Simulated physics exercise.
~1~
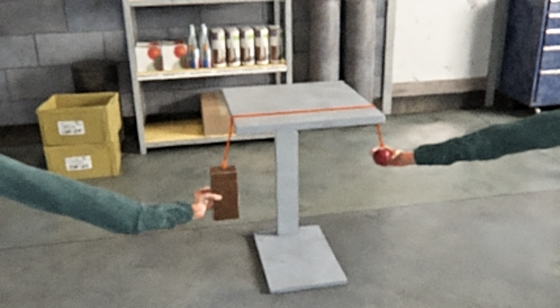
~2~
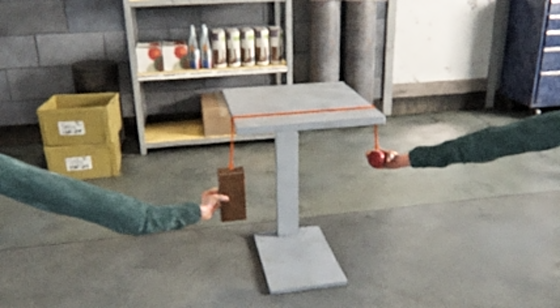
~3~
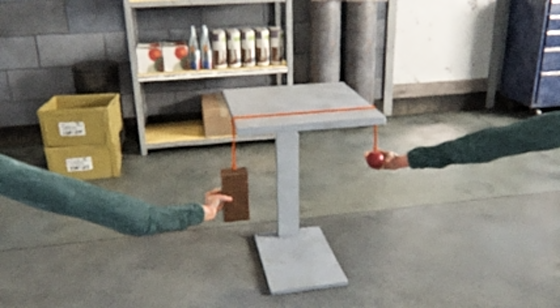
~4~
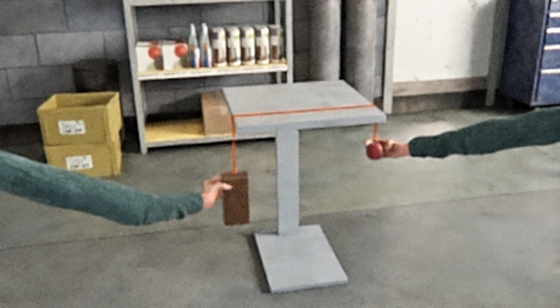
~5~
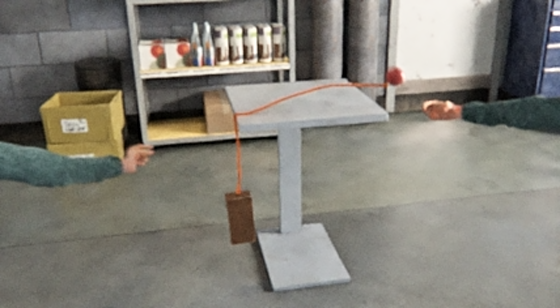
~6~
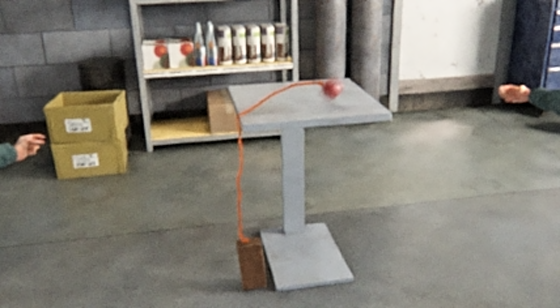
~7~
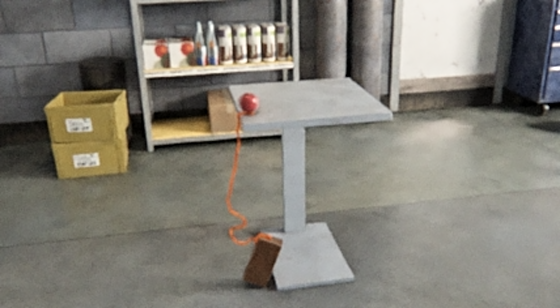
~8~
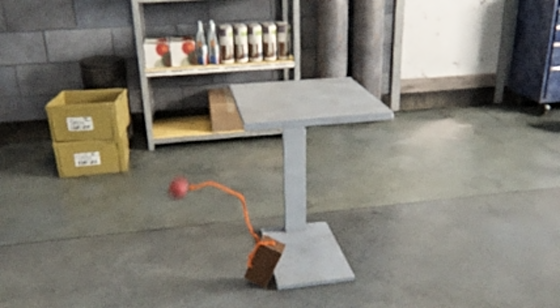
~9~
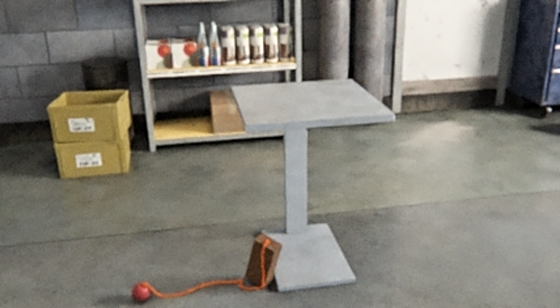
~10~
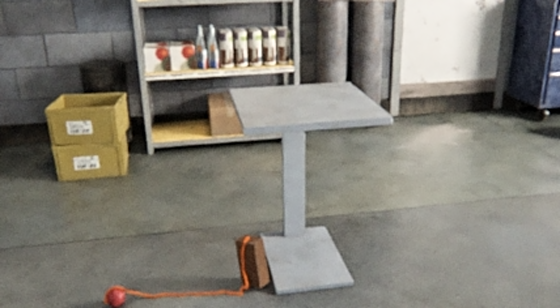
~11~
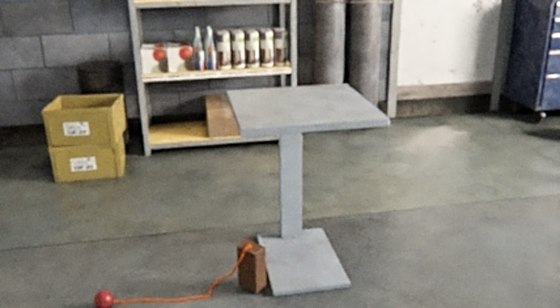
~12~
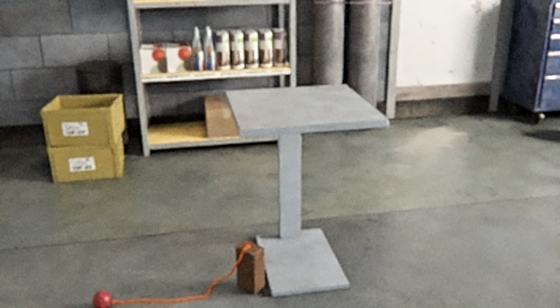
A brown brick dropped to the floor once two hands let go, dragging the red apple tied to its orange cord up and leftward across a small gray table until it fell off the left side and settled on the floor, left of the brick.
